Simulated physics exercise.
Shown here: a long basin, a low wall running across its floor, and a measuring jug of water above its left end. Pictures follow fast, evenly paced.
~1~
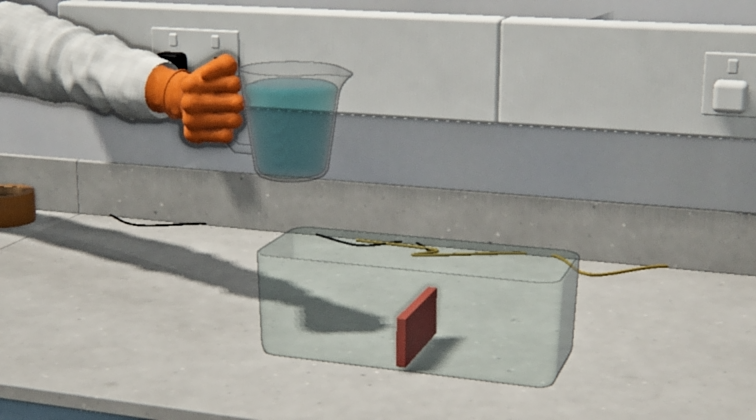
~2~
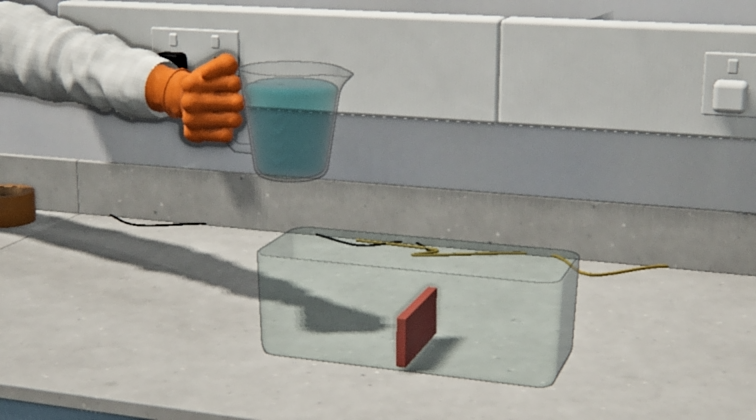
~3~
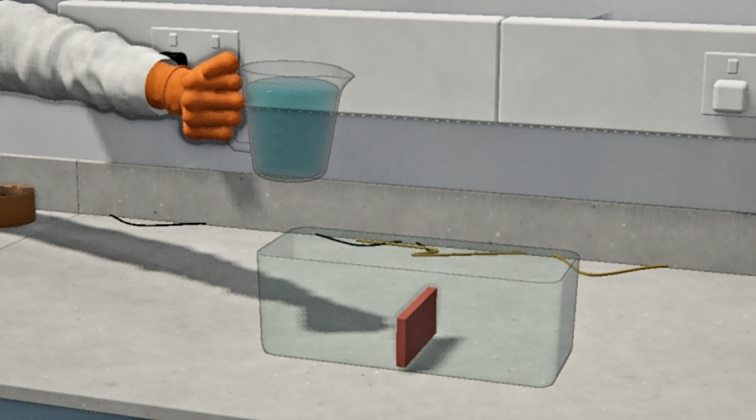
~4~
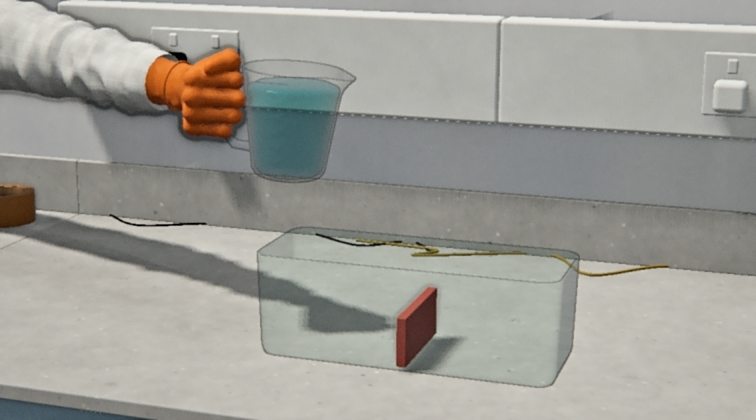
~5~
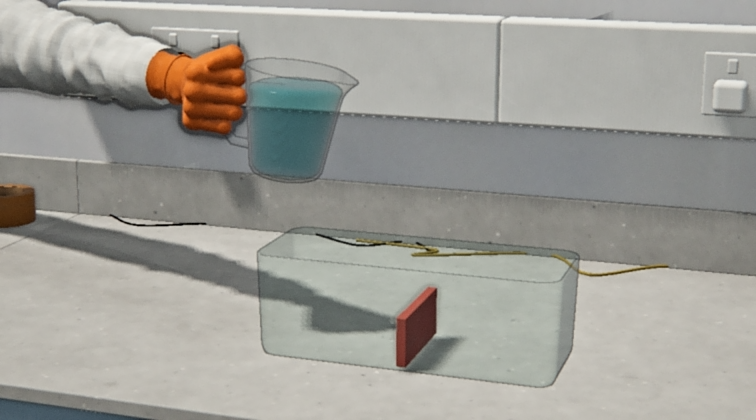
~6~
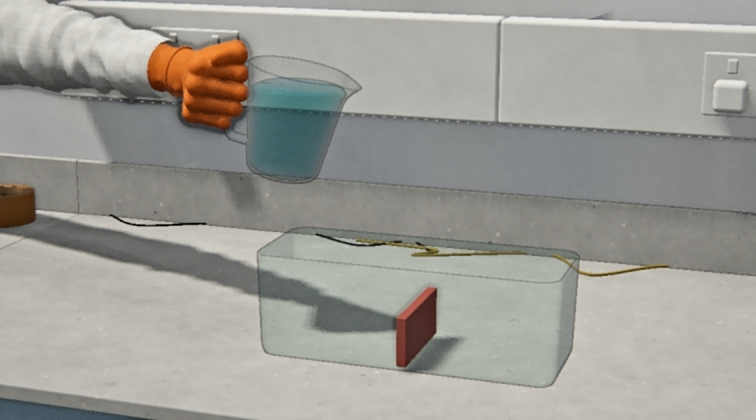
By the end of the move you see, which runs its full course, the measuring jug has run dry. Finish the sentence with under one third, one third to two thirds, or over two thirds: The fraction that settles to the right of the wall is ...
The fraction that settles to the right of the wall is under one third.
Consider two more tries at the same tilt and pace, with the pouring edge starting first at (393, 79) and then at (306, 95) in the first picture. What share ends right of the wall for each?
90 and 5 per cent.
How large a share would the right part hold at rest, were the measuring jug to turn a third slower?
Close to 35 per cent.
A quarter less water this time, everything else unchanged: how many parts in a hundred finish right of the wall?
The share comes to roughly 5 per cent.
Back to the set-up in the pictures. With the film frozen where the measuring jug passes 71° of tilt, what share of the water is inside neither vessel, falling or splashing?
20 per cent.
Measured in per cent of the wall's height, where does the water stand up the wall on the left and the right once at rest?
Near 40 on the left, 10 on the right.
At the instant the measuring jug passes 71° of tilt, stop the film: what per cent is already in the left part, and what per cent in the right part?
On the left 0 per cent, on the right 5 per cent.
A moment on, the tilt is 71° and 73 per cent is still to pour, 2 is left of the wall and 3 right of it.
Next, the tilt is 101° and 20 per cent is still to pour, 38 is left of the wall and 24 right of it.
Then the tilt is 103° and 1 per cent is still to pour, 69 is left of the wall and 25 right of it.
Later the tilt is 103° and 0 per cent is still to pour, 72 is left of the wall and 25 right of it.
Finally, 72 per cent lies left of the wall, 25 right of it and 3 outside.
